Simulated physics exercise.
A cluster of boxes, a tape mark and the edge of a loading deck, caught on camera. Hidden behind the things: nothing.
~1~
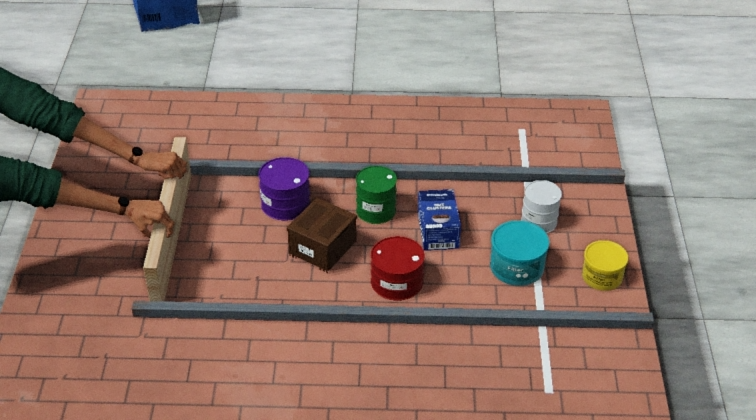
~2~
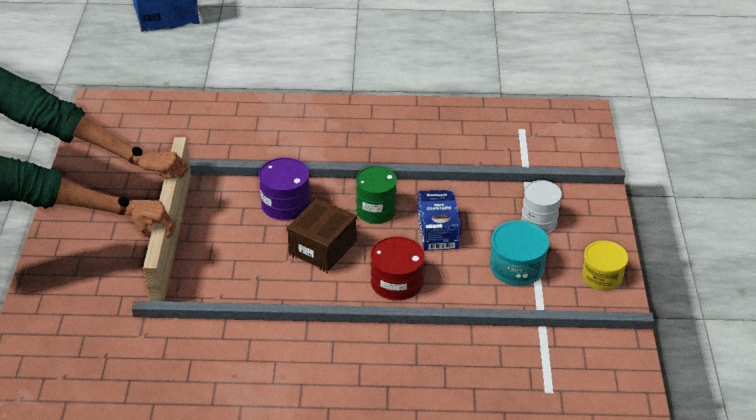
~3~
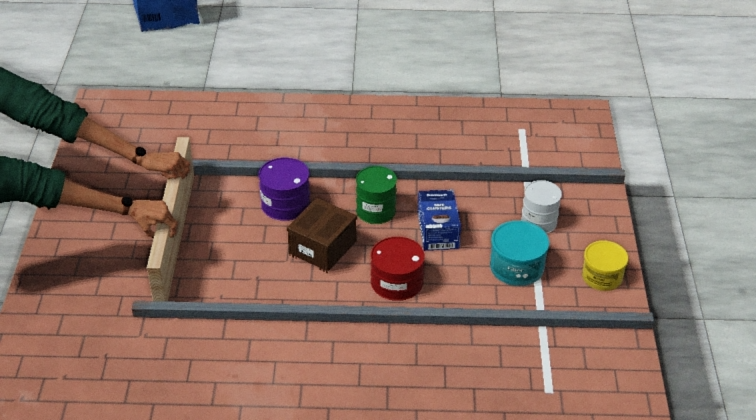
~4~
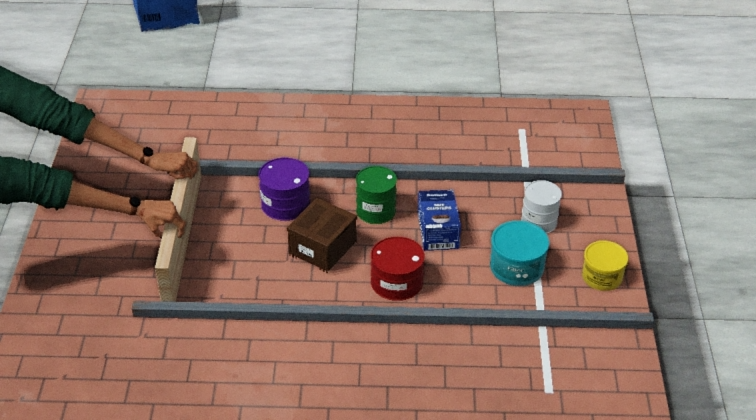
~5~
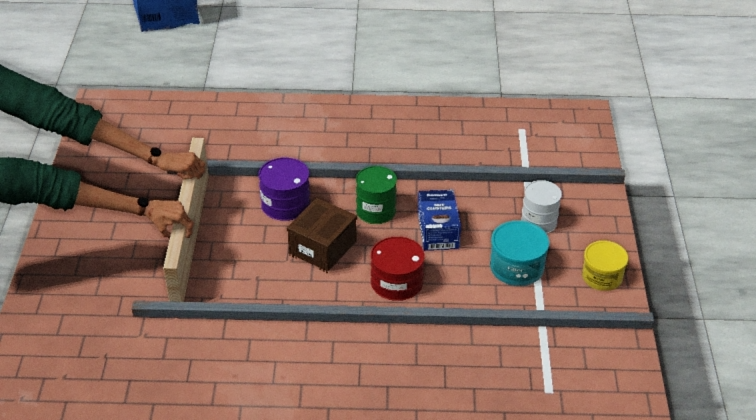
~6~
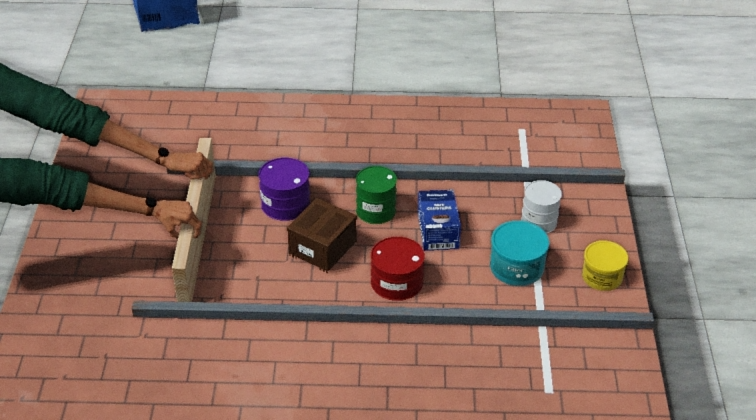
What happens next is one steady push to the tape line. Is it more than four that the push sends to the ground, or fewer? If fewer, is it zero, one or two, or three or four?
In the end, the drop-off count sits at one or a two.
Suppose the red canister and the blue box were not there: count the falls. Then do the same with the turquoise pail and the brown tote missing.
The counts: 2 and 0.
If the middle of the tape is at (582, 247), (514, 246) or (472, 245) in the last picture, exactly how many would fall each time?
So, reaching the ground: 5, then 0, then 0.
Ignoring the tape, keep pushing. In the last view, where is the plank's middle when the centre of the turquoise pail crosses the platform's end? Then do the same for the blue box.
The middle is at (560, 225) when it's the turquoise pail, and at (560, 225) when it's the blue box.
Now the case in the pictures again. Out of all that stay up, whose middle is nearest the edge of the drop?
It's the blue box.
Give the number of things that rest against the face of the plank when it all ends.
All in all, 3.
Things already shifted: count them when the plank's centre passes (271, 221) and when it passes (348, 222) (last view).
1 at one spot and 4 at the other.
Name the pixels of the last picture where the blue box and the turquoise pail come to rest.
The first sits around (615, 225), while the other sits around (614, 259).
Early on, none off yet; yellow pail at rest near (604, 266); white canister at rest near (541, 207); turquoise pail at rest near (519, 254).
Finally, the number that fall off is one or two; lost, white canister and yellow pail.
